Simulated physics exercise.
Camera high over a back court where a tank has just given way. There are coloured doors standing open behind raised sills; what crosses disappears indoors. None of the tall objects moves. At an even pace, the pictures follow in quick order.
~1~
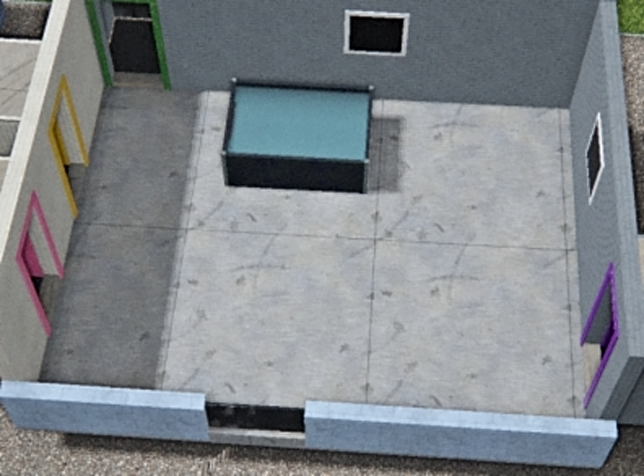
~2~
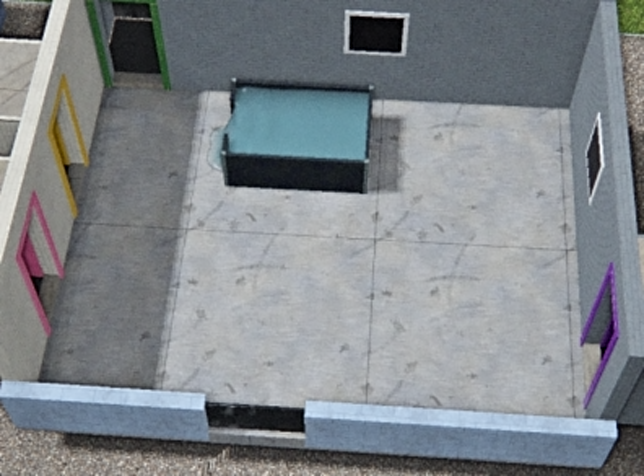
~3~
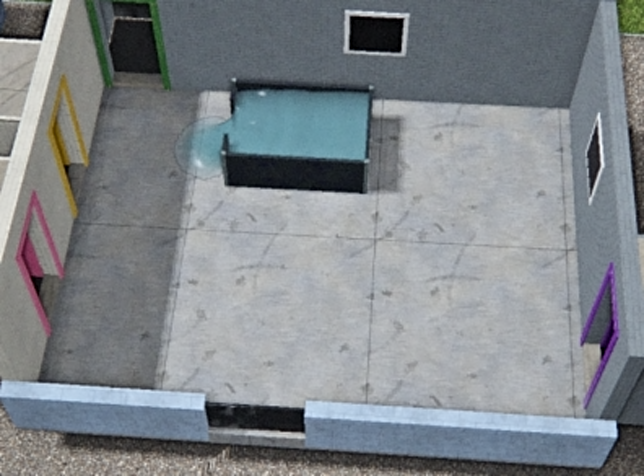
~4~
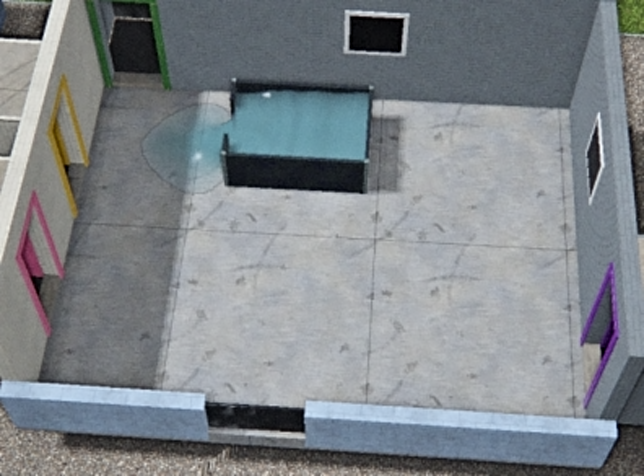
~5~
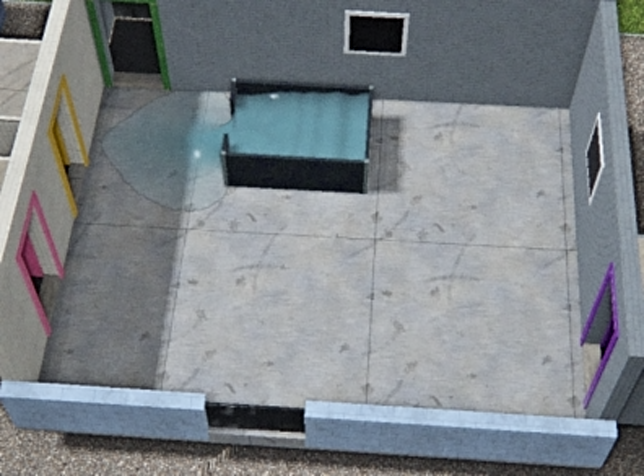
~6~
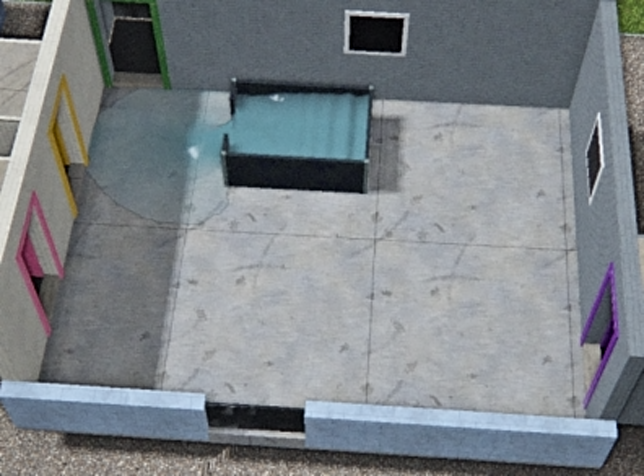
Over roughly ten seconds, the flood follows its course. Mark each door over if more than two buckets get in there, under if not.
Purple door - under; green door - over; yellow door - over; pink door - under.
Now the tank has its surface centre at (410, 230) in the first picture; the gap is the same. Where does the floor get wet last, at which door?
Last of all, the one in purple.
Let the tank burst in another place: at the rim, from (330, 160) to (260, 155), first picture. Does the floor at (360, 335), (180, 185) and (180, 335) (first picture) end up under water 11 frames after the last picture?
Going in your order, I'd say drenched, then still bare, then drenched.
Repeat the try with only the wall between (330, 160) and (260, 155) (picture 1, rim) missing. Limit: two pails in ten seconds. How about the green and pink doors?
Green door: Under the line; pink door: Under the line.
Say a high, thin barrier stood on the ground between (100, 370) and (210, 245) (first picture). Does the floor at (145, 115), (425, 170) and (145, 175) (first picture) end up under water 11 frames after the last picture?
Taking the points in the order given, they are inundated, high and dry and inundated.
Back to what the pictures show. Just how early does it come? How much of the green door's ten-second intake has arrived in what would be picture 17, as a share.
The figure is near 30 per cent.
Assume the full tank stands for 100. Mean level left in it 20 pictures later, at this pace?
Near 44 in a hundred.
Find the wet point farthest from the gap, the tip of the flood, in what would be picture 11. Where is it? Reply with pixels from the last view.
My guess would be about (64, 268).
A moment on, water covers 15 % of the floor; the purple door not reached, the green door under two buckets in, the yellow door over two buckets in, the pink door not reached.
Next, water covers 20 % of the floor; the purple door not reached, the green door over two buckets in, the yellow door far over two buckets in, the pink door wet at the sill, nothing in.
Then, water covers 25 % of the floor; the purple door not reached, the green door far over two buckets in, the yellow door far over two buckets in, the pink door wet at the sill, nothing in.
Later, water covers 45 % of the floor; the purple door not reached, the green door far over two buckets in, the yellow door far over two buckets in, the pink door wet at the sill, nothing in.
In the end, water covers 80 % of the floor; the purple door wet at the sill, nothing in, the green door far over two buckets in, the yellow door far over two buckets in, the pink door wet at the sill, nothing in.
